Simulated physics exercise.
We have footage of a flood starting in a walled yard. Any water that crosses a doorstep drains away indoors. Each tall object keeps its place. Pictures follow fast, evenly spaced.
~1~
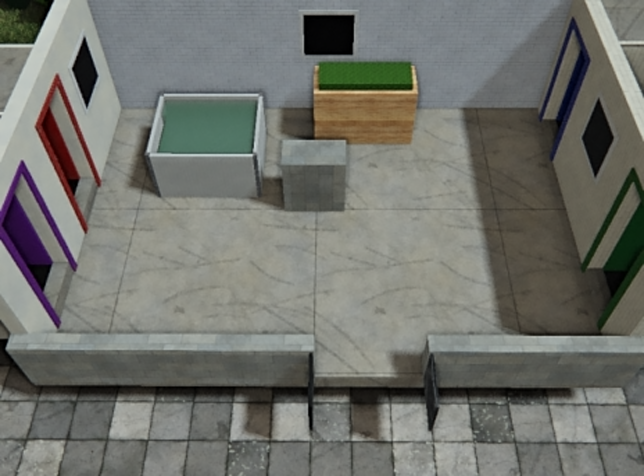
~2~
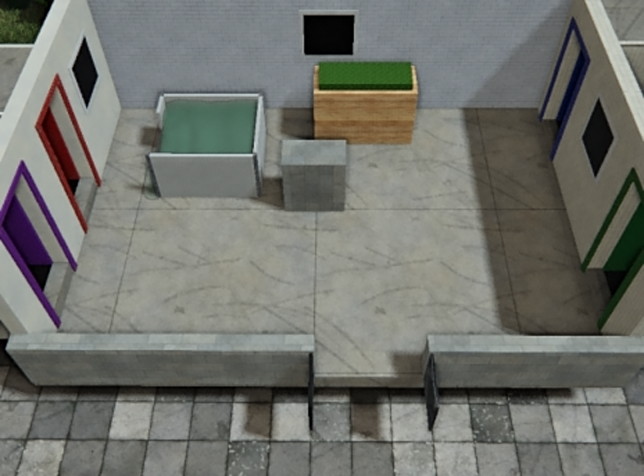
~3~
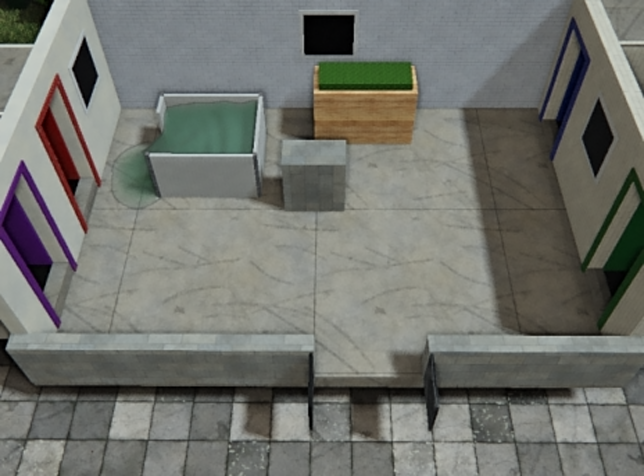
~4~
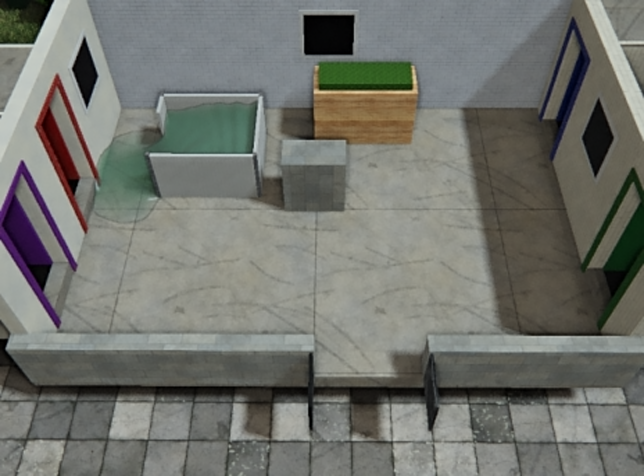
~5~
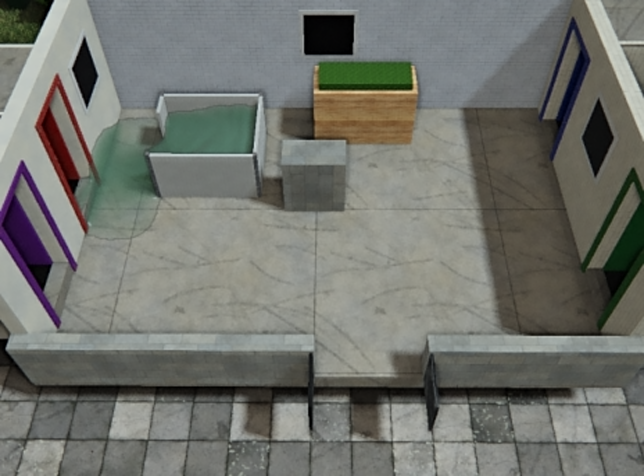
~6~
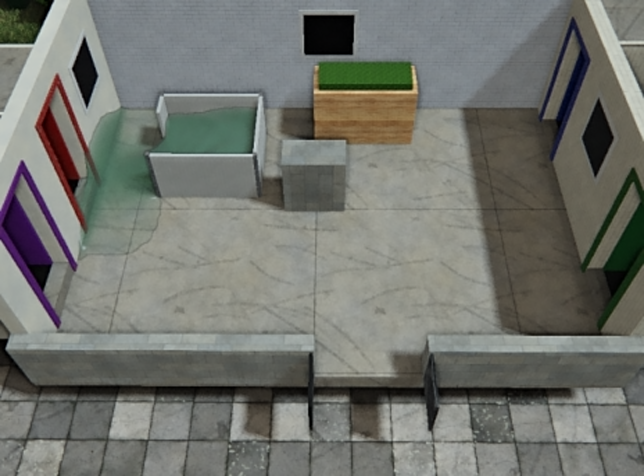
To begin with, still green water fills a white-walled tank in a walled yard, beside a grey block and a grass-topped wooden planter. The tank's left side opens, and water pours out leftward across the floor, spreading to the red doorway and then forward along the left wall.
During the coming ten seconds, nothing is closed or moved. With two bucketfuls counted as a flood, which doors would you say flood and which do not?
Outcome: The purple door doesn't get too much water coming through; the red door gets too much water coming through; the green door doesn't get too much water coming through; the blue door doesn't get too much water coming through.
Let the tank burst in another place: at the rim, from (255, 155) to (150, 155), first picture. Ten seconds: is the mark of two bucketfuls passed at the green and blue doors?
Green does not overflow; blue does not overflow.
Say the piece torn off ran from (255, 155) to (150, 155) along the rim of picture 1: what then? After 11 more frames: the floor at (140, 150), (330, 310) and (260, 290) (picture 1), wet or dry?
The first point is spared, the second soaked, the third soaked.
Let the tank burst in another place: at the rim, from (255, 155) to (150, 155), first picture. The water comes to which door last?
The one in blue.
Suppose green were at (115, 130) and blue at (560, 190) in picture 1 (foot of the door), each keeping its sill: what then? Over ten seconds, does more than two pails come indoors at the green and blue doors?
Green door: Crosses the line; blue door: Stays below the line.
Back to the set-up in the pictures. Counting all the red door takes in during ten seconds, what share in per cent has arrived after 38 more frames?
I'd say some 100 per cent.
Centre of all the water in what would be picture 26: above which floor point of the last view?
I'd point to (197, 201).
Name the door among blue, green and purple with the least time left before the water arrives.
The one in purple comes first.
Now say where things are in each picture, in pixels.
Still water in the water tank at (207, 127), in the first picture.
The front is at (156, 197), out from the gap at (163, 162), in the second picture.
Water pours out at (163, 162) and has run to (121, 160), in the third picture.
The front is at (112, 143), out from the gap at (164, 164), in the fourth picture.
Water pours out at (164, 164) and has run to (118, 123), in the fifth picture.
The front is at (80, 254), out from the gap at (164, 164), in the sixth picture.
A moment on, water covers 15 % of the floor; the purple door wet at the sill, nothing in, the red door over two buckets in, the green door not reached, the blue door not reached.
Next, water covers 25 % of the floor; the purple door wet at the sill, nothing in, the red door far over two buckets in, the green door not reached, the blue door not reached.
Then, water covers 45 % of the floor; the purple door wet at the sill, nothing in, the red door far over two buckets in, the green door not reached, the blue door not reached.
Later, water covers 85 % of the floor; the purple door wet at the sill, nothing in, the red door far over two buckets in, the green door wet at the sill, nothing in, the blue door under two buckets in.
In the end, water covers 95 % of the floor; the purple door wet at the sill, nothing in, the red door far over two buckets in, the green door wet at the sill, nothing in, the blue door under two buckets in.
